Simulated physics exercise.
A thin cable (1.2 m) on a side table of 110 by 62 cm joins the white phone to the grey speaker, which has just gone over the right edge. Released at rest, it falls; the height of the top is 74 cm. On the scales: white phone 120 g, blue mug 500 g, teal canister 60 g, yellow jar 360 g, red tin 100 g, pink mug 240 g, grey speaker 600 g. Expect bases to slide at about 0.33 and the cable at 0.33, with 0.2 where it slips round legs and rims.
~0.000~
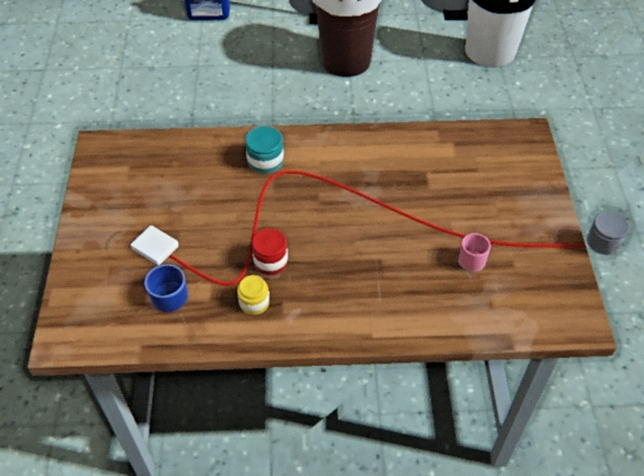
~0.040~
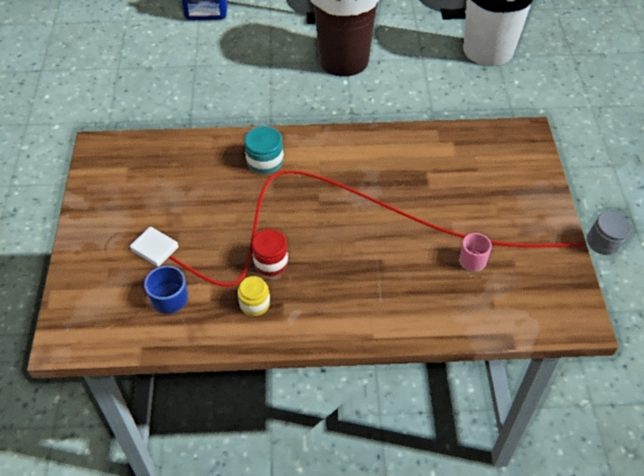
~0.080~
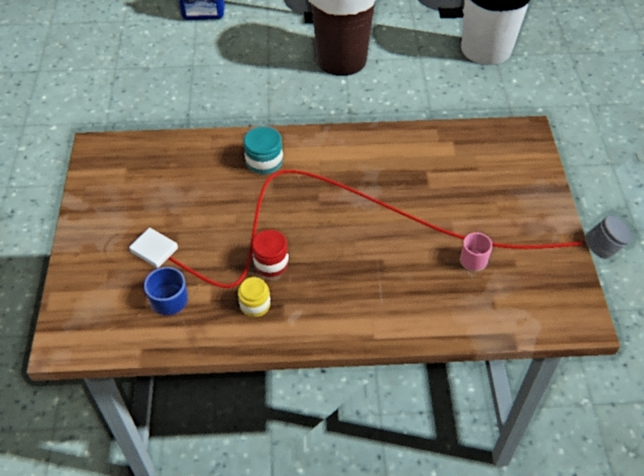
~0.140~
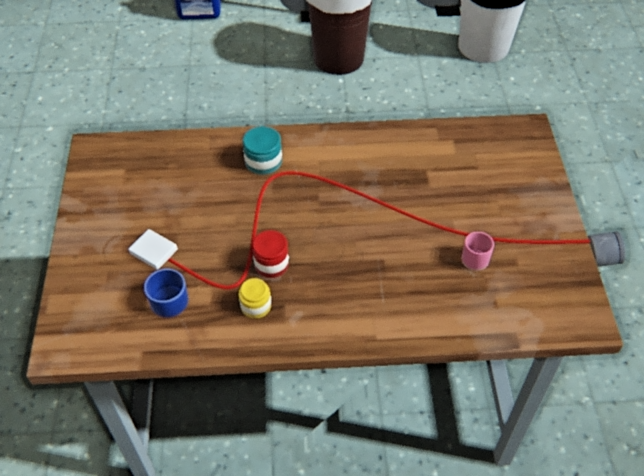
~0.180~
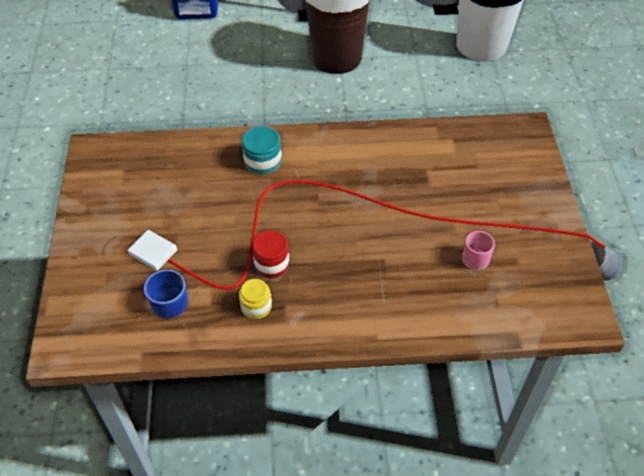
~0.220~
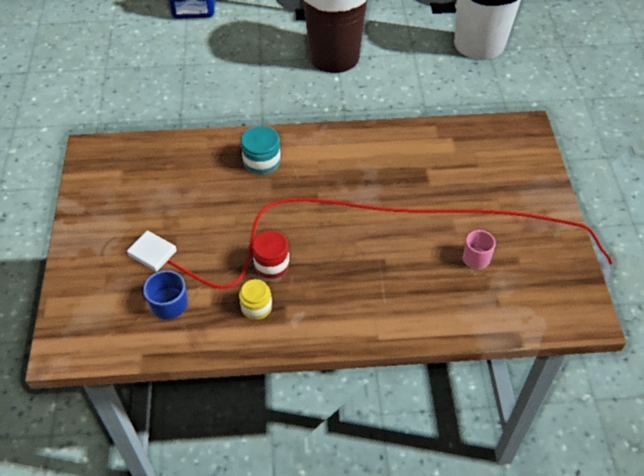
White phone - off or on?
Off.
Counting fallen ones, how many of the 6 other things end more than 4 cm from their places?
I make it 2.
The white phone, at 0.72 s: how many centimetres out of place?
White phone 100 cm.
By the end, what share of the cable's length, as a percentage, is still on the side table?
Roughly 0 per cent of the cable.
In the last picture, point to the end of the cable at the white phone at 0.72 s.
Look around (606, 174) and you'll see it.
By 0.5 s, the cable's tail end at (314, 240); white phone 32 cm off its start, red tin 5 cm off its start, grey speaker over the edge.
By 0.7 s, the cable's tail end at (606, 174); white phone 96 cm off its start, red tin 16 cm off its start, grey speaker over the edge.
By 1.0 s, the cable has left the top; white phone over the edge, red tin 16 cm off its start at (330, 290), grey speaker over the edge.
By 1.2 s, the cable has left the top; white phone over the edge, red tin 16 cm off its start, grey speaker over the edge.
By 2.4 s, the cable has left the top; white phone over the edge, red tin 16 cm off its start at (330, 290), grey speaker over the edge.
